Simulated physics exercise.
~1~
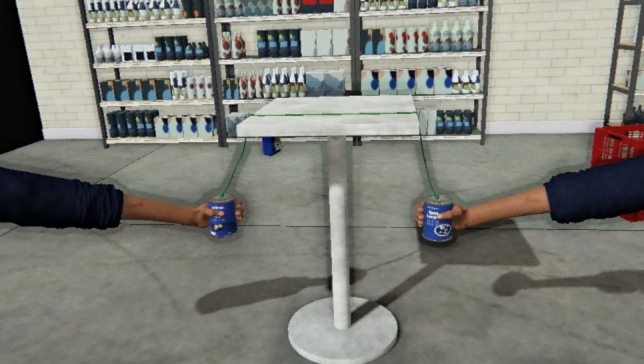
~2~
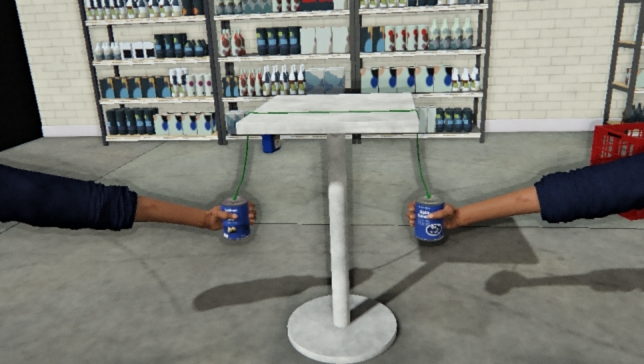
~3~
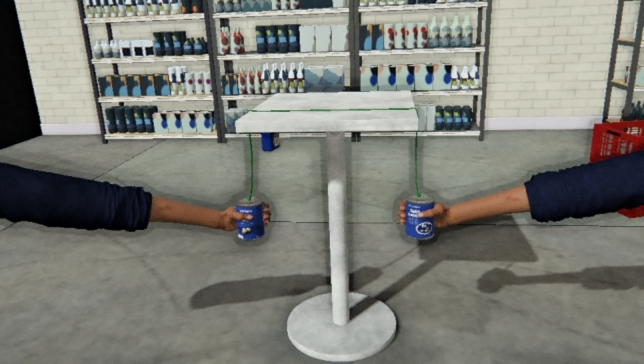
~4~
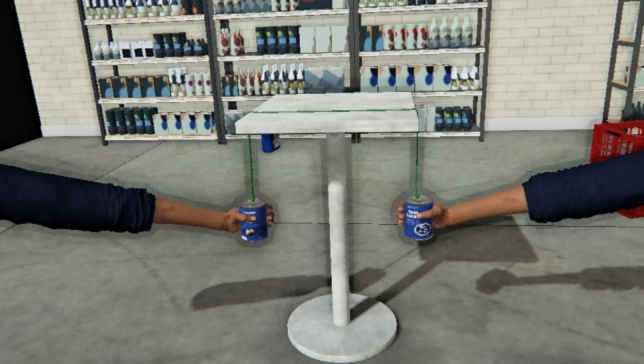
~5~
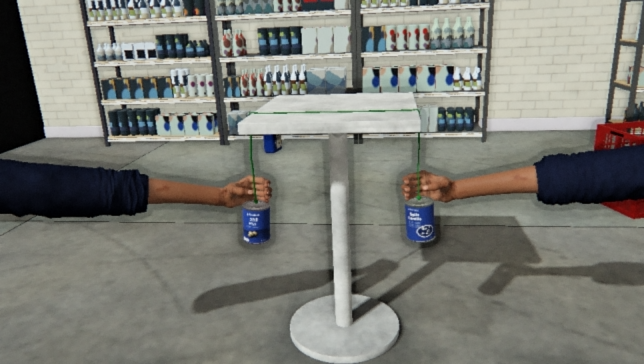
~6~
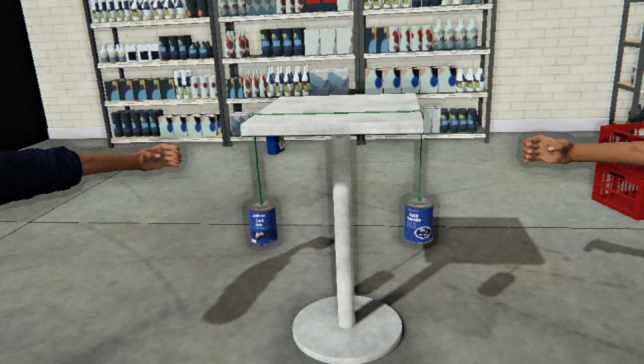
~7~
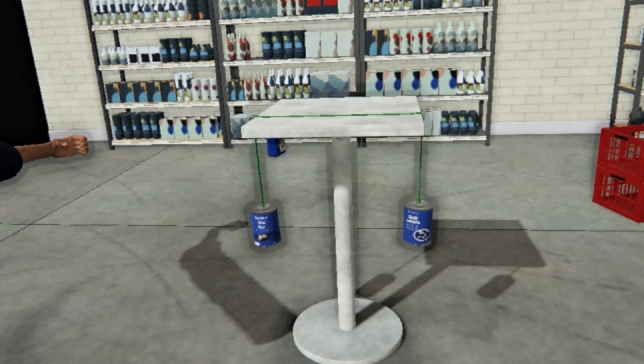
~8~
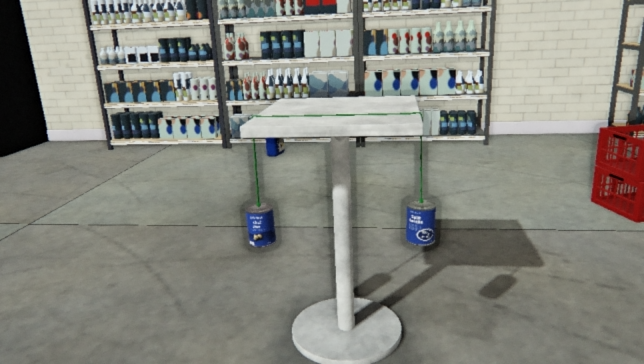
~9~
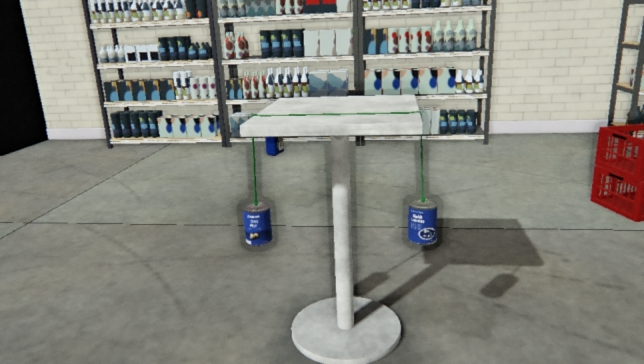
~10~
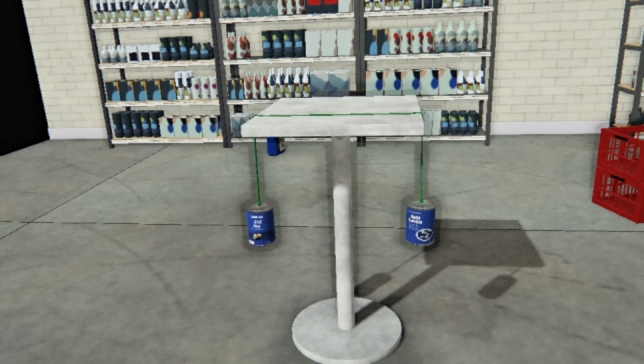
Two blue tins hang on a thin green ribbon draped across a pale square-topped side table with a round base, seen from the front in a storeroom with a grey floor. Shelves of bottles line the white brick wall behind, and a red crate stands at the right. Two hands in dark sleeves hold the tins out to either side, then bring them inward until they hang below the table's edges. The hands open and draw back out of view. Left alone, both tins stay upright at the same height, and the ribbon hangs still.
